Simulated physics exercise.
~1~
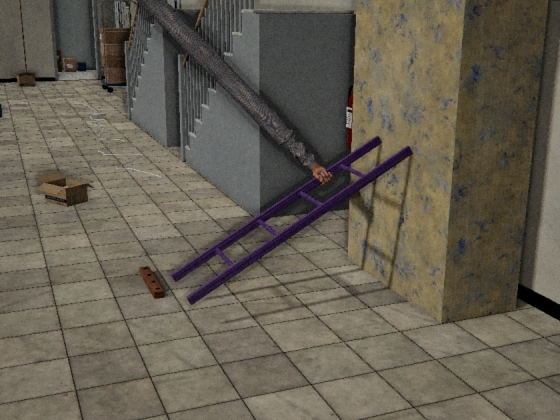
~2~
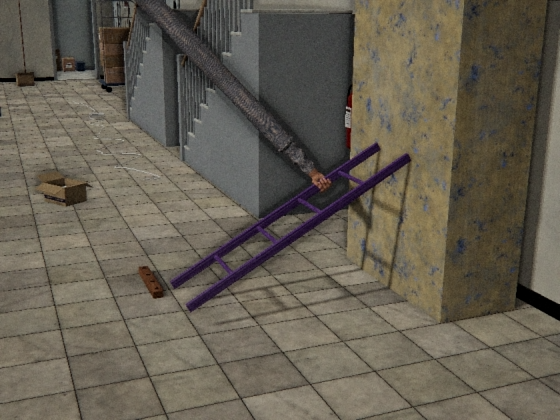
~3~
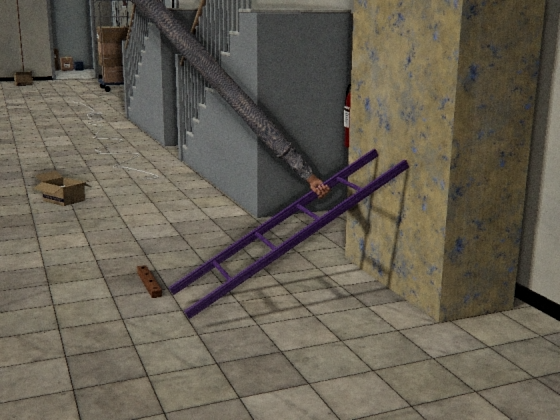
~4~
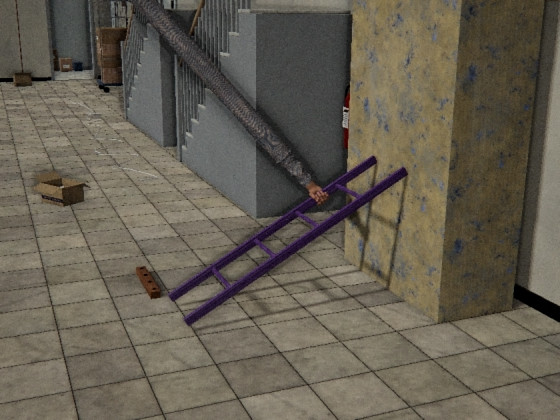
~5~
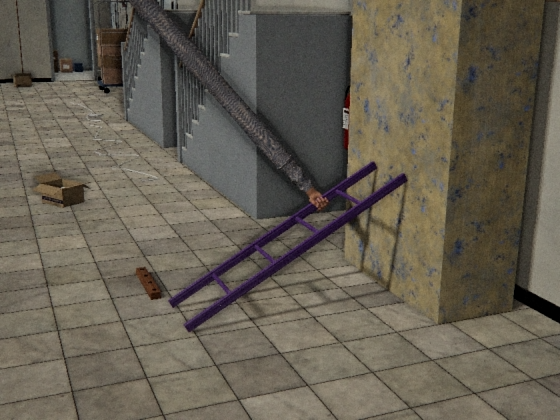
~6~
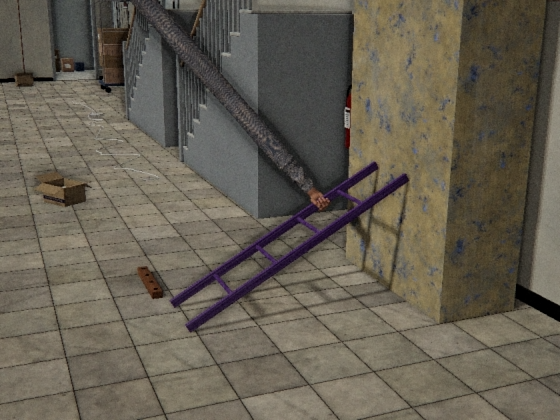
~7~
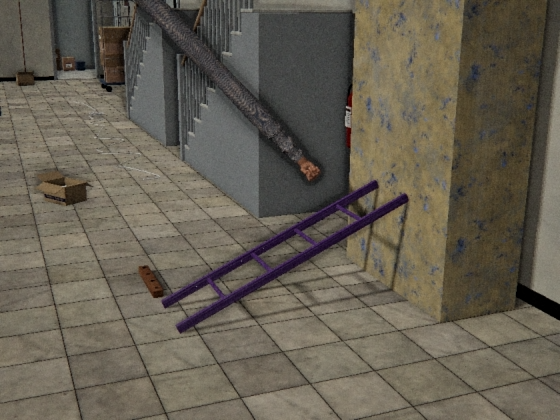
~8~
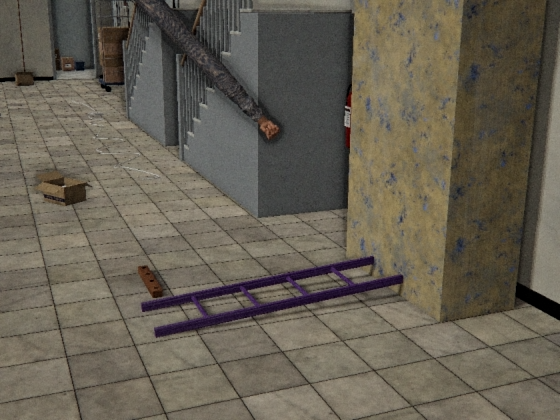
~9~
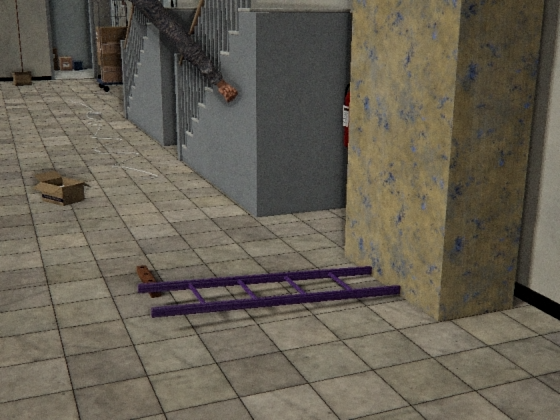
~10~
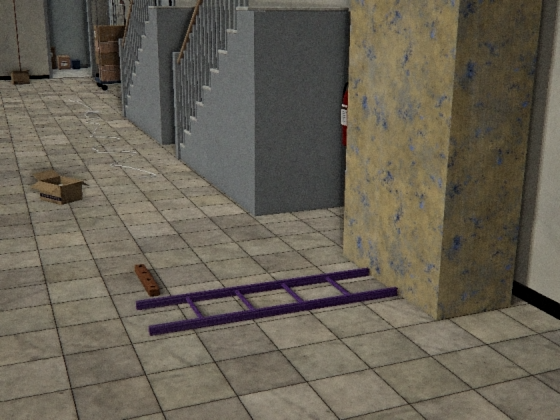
The footage shows a hand at the end of a long grey sleeve holding a purple ladder tilted against a mottled pillar, easing it slightly lower, then letting go and drawing back as the ladder slides down and ends lying flat on the tiled floor.
